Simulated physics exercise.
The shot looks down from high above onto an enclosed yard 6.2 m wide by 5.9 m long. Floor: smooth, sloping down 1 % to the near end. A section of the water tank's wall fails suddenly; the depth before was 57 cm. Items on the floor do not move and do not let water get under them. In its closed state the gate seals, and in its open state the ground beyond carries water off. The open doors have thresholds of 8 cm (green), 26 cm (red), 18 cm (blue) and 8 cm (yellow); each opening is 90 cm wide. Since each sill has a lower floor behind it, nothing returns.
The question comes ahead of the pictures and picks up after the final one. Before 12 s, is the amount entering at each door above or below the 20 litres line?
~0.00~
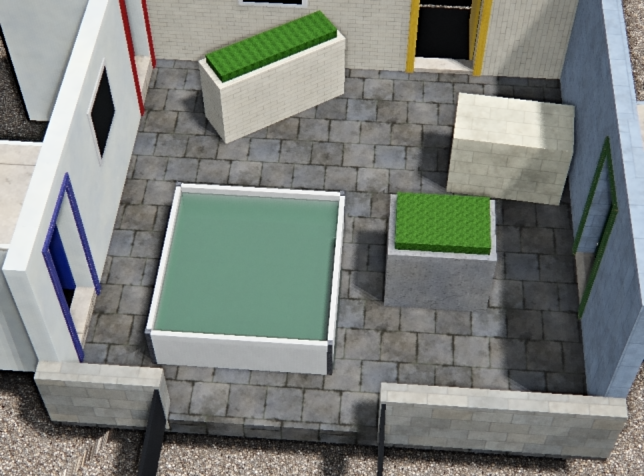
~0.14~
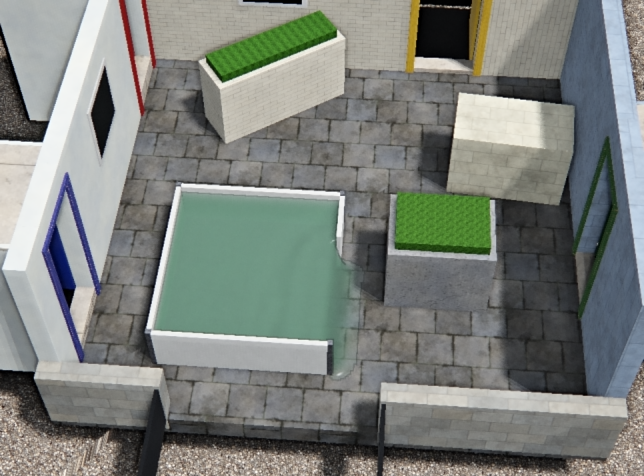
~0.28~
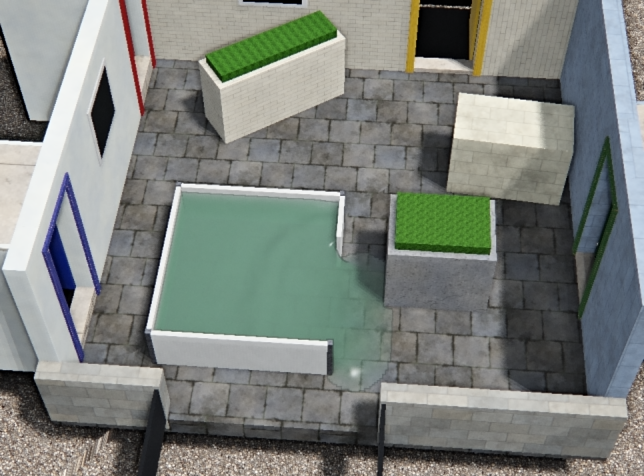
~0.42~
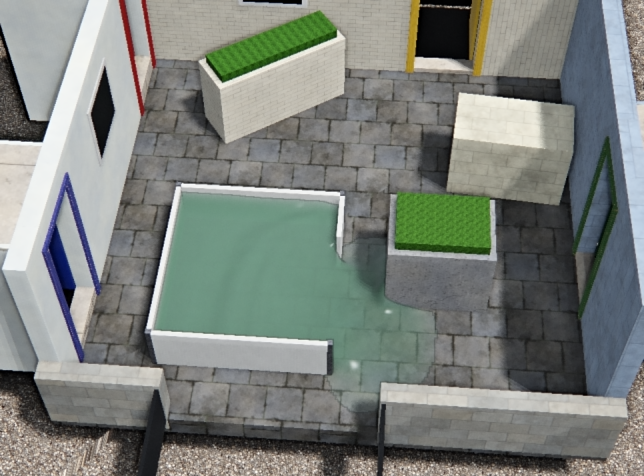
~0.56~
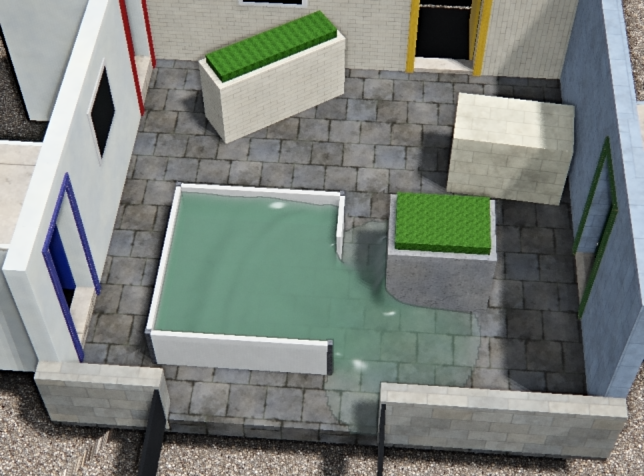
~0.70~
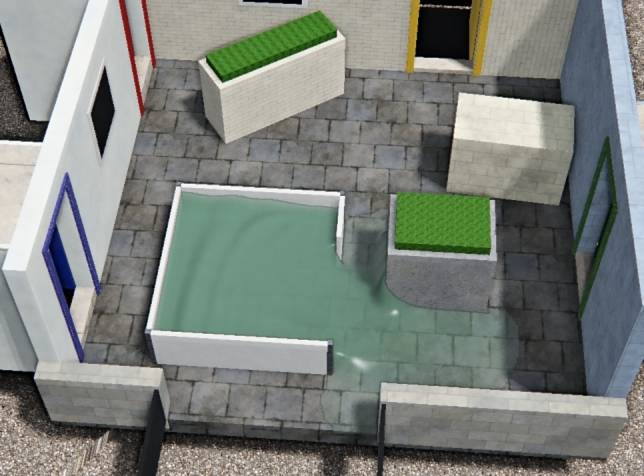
One by one: Green door: Beyond the allowance, red door: Within the allowance, blue door: Within the allowance, yellow door: Within the allowance.
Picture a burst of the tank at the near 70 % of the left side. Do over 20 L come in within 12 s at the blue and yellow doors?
Outcome at blue: Exceeded; outcome at yellow: Not exceeded.
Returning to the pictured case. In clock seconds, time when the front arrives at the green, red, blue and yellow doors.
Green: 1.4 s; red: 7.0 s; blue: 7.5 s; yellow: 2.8 s.
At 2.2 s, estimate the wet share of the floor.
Some 40 per cent of the floor is wet.
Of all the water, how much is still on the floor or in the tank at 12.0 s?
Some 82 in a hundred.
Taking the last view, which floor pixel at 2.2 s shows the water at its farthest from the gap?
That lands around (376, 92) in the last picture.
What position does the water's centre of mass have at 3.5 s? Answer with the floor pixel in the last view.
The water is centred near (392, 291).
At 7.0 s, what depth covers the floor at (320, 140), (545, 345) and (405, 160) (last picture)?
5, 14 and 4 cm, respectively.
After 1.4 s water covers 25 % of the floor and is deepest (40 cm) near (377, 302); green door not reached, red door not reached, blue door not reached, yellow door not reached.
After 2.2 s water covers 40 % of the floor and is deepest (48 cm) near (584, 415); green door 10 cm at the sill, 0 L in, red door not reached, blue door not reached, yellow door not reached.
After 3.5 s water covers 55 % of the floor and is deepest (30 cm) near (585, 428); green door 13 cm at the sill, 22 L in, red door not reached, blue door not reached, yellow door 8 cm at the sill, 0 L in.
After 7.0 s water covers 80 % of the floor and is deepest (16 cm) near (561, 313); green door 15 cm at the sill, 72 L in, red door not reached, blue door not reached, yellow door 4 cm at the sill, 1 L in.
After 12.0 s water covers 95 % of the floor and is deepest (10 cm) near (478, 421); green door 8 cm at the sill, 111 L in, red door 6 cm at the sill, 0 L in, blue door 7 cm at the sill, 0 L in, yellow door 4 cm at the sill, 1 L in.
